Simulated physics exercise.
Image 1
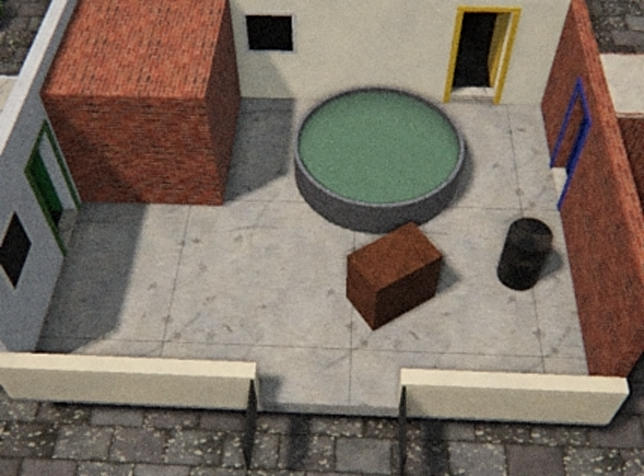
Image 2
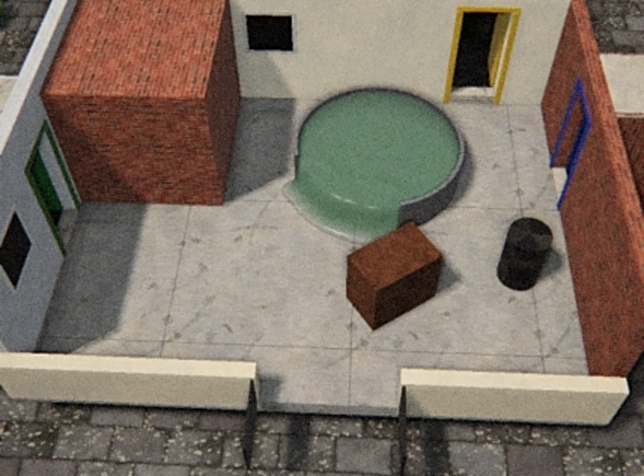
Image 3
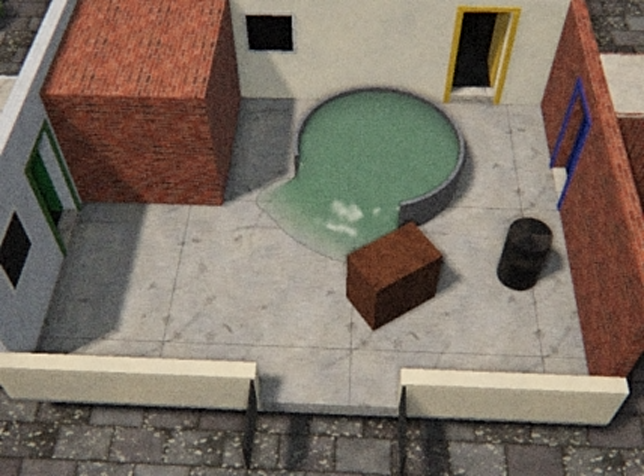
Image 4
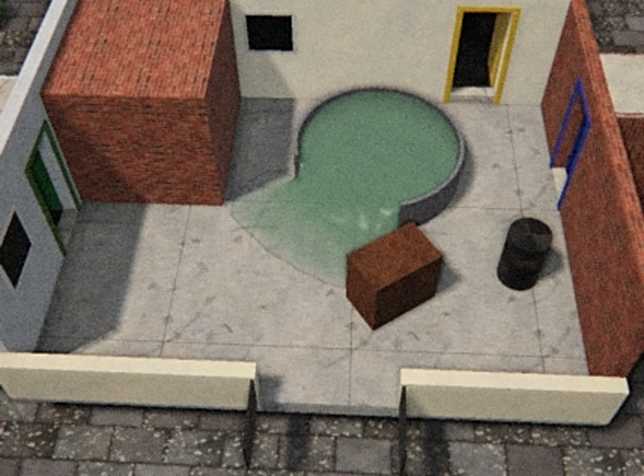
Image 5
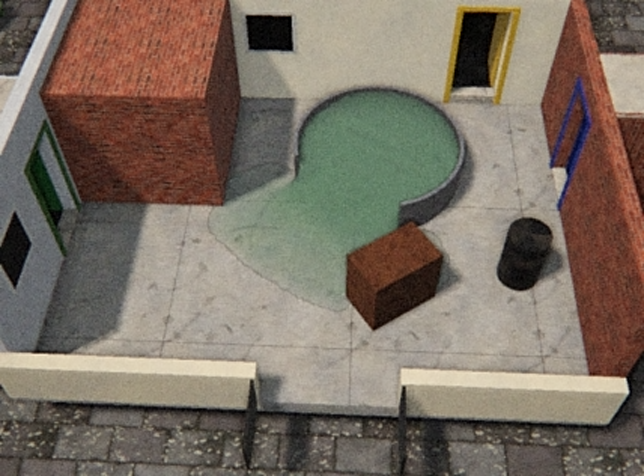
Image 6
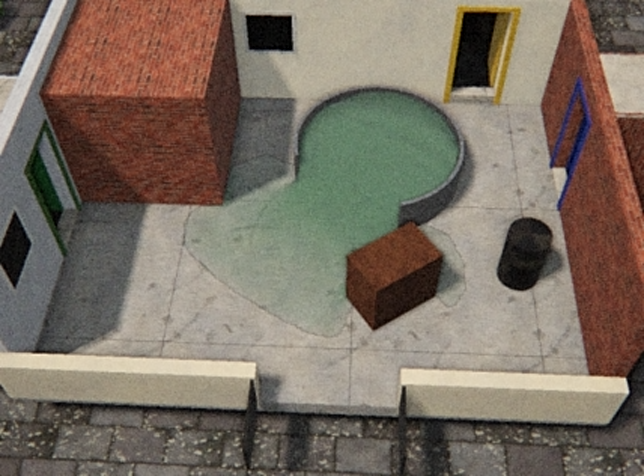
The clip opens on a walled yard with still green water in a round tank near a brown block and a dark barrel. The tank's front-left side gives way and water pours out across the paving, then fans wider toward the front and left, also creeping around the block's right side.
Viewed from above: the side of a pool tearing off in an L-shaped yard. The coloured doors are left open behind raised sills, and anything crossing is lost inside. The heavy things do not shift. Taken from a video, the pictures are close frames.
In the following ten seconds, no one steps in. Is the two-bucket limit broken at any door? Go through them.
The yellow door will not go over two buckets; the green door will be deluged; the blue door will not go over two buckets.
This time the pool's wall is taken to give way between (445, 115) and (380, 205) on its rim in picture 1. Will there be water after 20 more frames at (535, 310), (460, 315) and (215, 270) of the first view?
Sequence of results: Reached by the flood, reached by the flood, reached by the flood.
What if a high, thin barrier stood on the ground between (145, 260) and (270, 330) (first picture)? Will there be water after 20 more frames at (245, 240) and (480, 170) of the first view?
The first point ends up swamped and the second ends up spared.
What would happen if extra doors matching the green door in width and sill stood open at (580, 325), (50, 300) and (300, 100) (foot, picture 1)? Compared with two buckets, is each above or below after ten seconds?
Outcome by door - within the limit, past the limit, within the limit.
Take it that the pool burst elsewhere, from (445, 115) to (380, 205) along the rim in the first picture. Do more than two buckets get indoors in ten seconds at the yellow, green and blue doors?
Well, the yellow door stays beneath it, then the green door stays beneath it, and the blue door gets past it.
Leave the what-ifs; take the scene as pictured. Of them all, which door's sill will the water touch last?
My pick is the yellow-painted one.
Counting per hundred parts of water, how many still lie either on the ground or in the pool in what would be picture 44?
Roughly 86 per cent.
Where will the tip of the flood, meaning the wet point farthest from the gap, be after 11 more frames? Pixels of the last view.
I'd say near (27, 377).
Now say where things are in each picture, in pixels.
In the first frame, still water in the round tank at (378, 145).
In the second frame, water pours out at (335, 213) and has run to a hidden place.
In the third frame, water pours out at (335, 214) and has run to a hidden place.
In the fourth frame, water pours out at (335, 215) and has run to a hidden place.
In the fifth frame, water pours out at (335, 215) and has run to (214, 217).
In the sixth frame, the front is at (190, 237), out from the gap at (335, 216).
A moment on, water covers 45 % of the floor; the yellow door not reached, the green door not reached, the blue door not reached.
Next, water covers 60 % of the floor; the yellow door not reached, the green door wet at the sill, nothing in, the blue door not reached.
Then, water covers 60 % of the floor; the yellow door not reached, the green door wet at the sill, nothing in, the blue door wet at the sill, nothing in.
Later, water covers 70 % of the floor; the yellow door not reached, the green door far over two buckets in, the blue door wet at the sill, nothing in.
In the end, water covers 95 % of the floor; the yellow door wet at the sill, nothing in, the green door far over two buckets in, the blue door wet at the sill, nothing in.
